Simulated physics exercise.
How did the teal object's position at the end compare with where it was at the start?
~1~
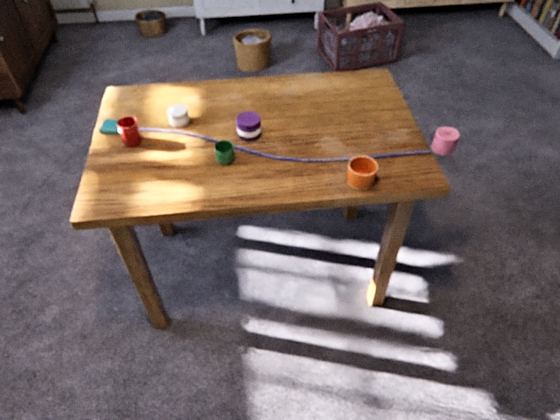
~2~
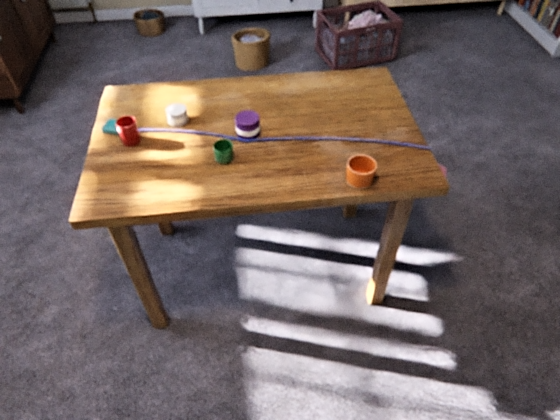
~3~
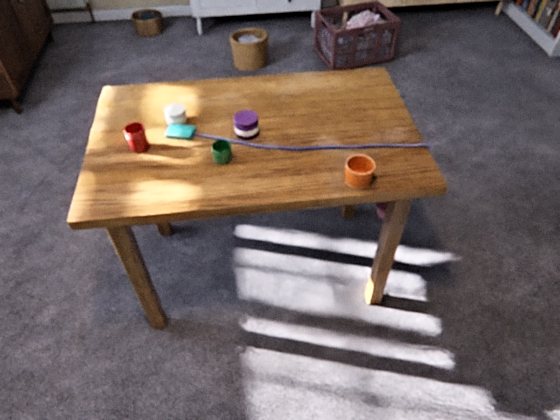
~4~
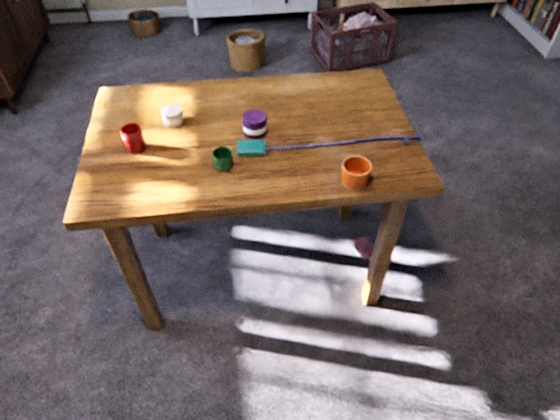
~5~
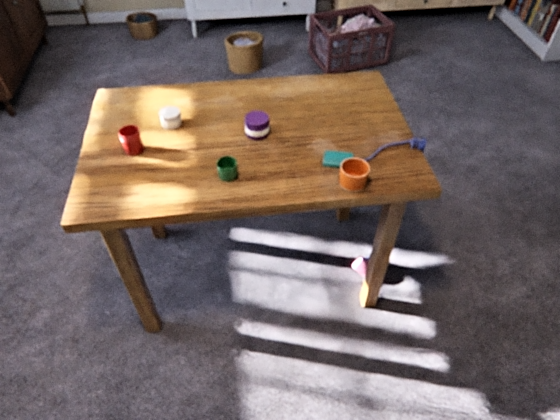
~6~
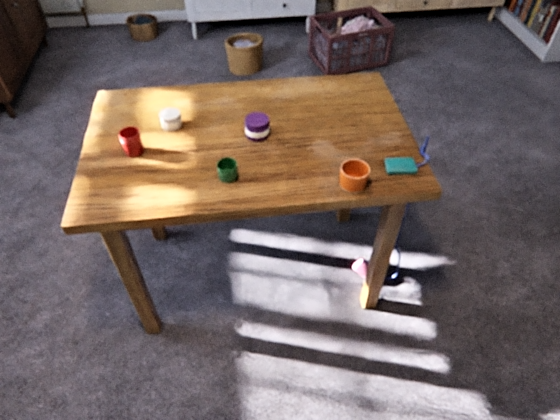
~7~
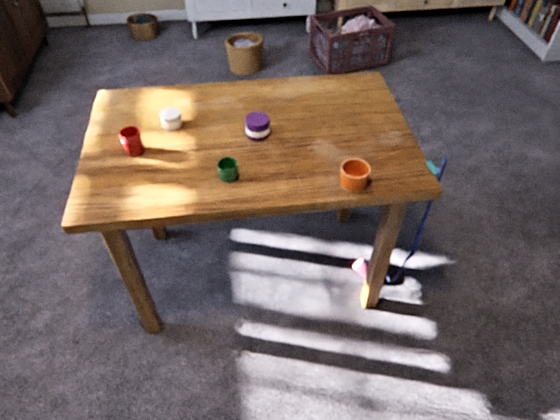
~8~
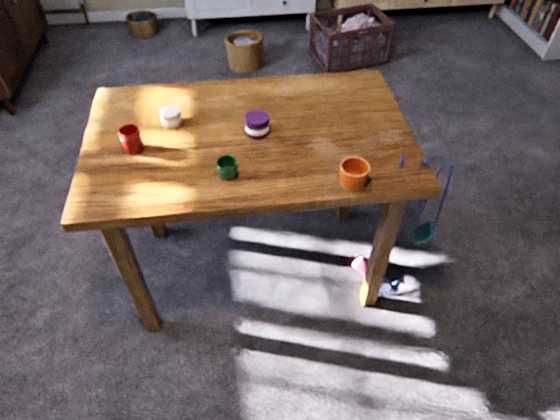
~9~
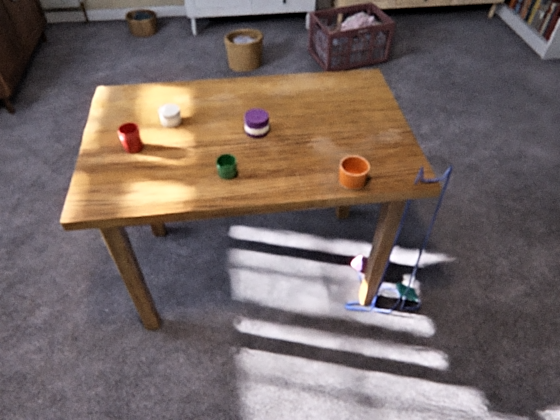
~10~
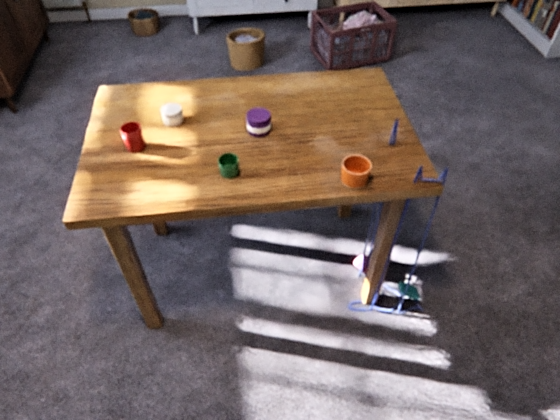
At the start it was at the left end of the tabletop beside the red cup, but by the end it was off the table, down near the floor by the front right leg.
A small flat teal object was dragged rightward across the wooden table by a thin cable after the pink thing tied to it dropped off the right edge, nudging the green cup slightly before it went over too and ended up beside the table leg.
